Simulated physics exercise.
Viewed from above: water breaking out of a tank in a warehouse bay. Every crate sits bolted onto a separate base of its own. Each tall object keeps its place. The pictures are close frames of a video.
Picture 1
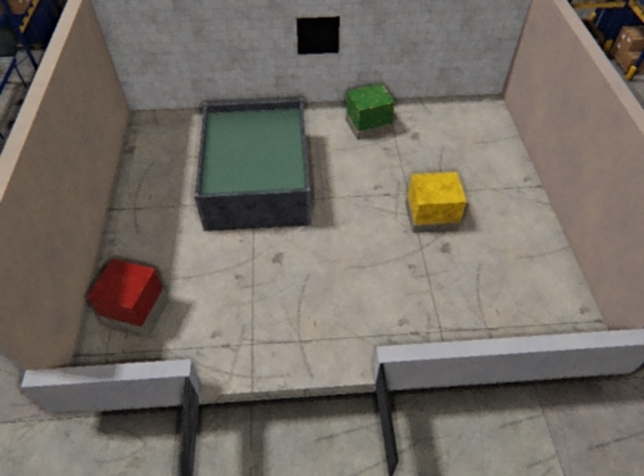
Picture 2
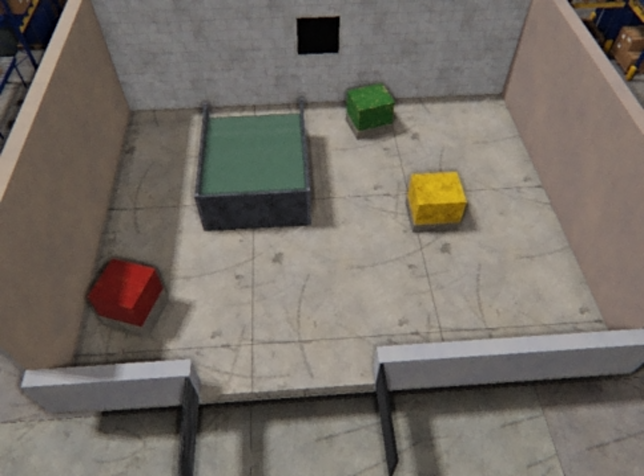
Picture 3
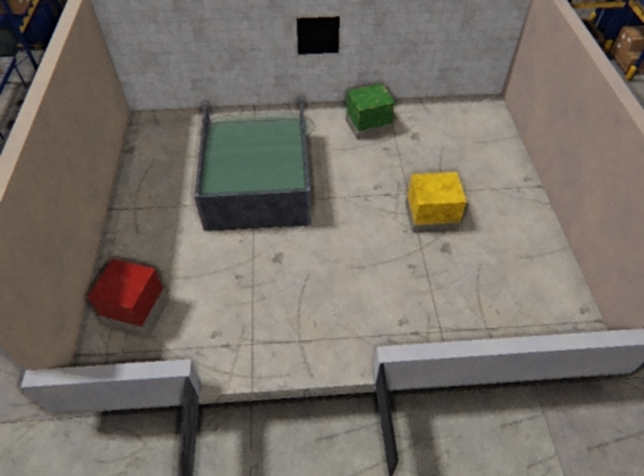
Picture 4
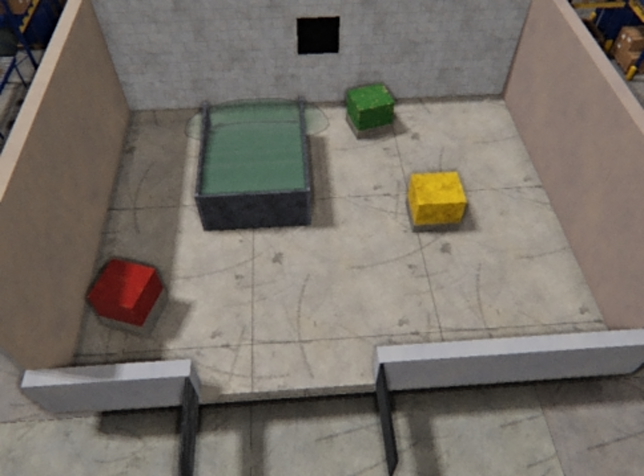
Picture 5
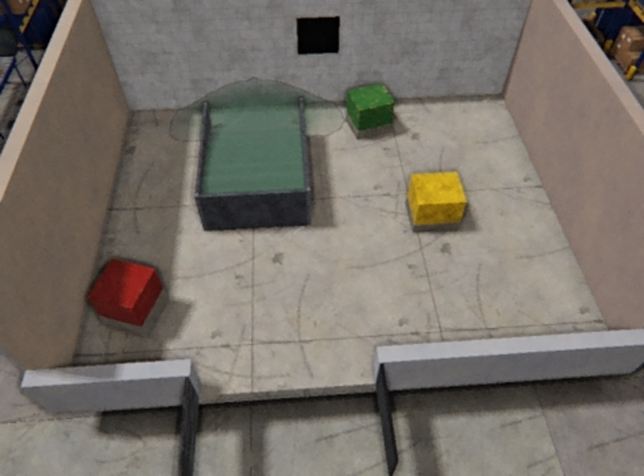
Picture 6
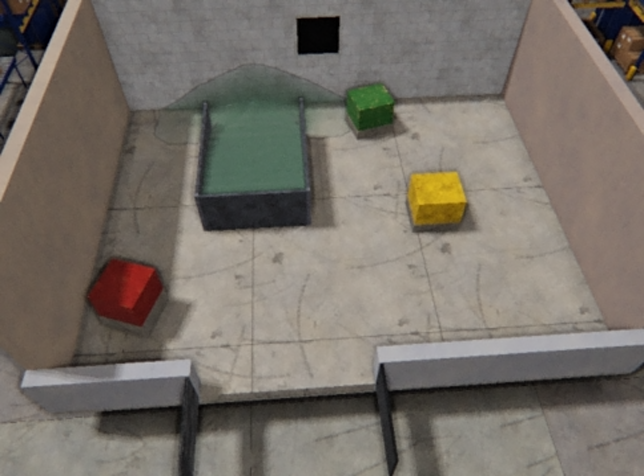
We see a walled warehouse bay with a tank of greenish water and red, green and yellow blocks; the tank's far side opens, and water pours out, spreading across the floor behind it while the blocks stay still.
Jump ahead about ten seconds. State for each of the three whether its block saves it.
Yellow crate: Spared; red crate: Spared; green crate: Reached.
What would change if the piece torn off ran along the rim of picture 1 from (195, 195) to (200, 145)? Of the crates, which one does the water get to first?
The crate marked red.
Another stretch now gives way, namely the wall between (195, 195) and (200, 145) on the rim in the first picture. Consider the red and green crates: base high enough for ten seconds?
Taking them in turn, the red is overtopped and the green is missed.
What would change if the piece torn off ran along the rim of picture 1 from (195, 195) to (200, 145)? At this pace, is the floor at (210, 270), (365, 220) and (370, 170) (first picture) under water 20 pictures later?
In the order given, the spots are swamped, not soaked and not soaked.
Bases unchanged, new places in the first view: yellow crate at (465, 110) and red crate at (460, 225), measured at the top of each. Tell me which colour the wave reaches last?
The red one.
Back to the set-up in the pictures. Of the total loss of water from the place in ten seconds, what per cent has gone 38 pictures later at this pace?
Close to 35 per cent, I'd say.
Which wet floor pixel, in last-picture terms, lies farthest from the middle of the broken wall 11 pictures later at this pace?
About (495, 94).
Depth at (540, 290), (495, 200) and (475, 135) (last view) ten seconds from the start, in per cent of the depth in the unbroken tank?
Some 10, 4 and 6 in a hundred.
A moment on, water covers 15 % of the floor; the yellow crate not reached, the red crate not reached, the green crate water round its plinth.
Next, water covers 25 % of the floor; the yellow crate not reached, the red crate not reached, the green crate water round its plinth.
Then, water covers 60 % of the floor; the yellow crate water round its plinth, the red crate water round its plinth, the green crate water round its plinth.
Later, water covers 95 % of the floor; the yellow crate water round its plinth, the red crate water round its plinth, the green crate water round its plinth.
In the end, water covers 100 % of the floor; the yellow crate stayed above the water, the red crate stayed above the water, the green crate was topped.
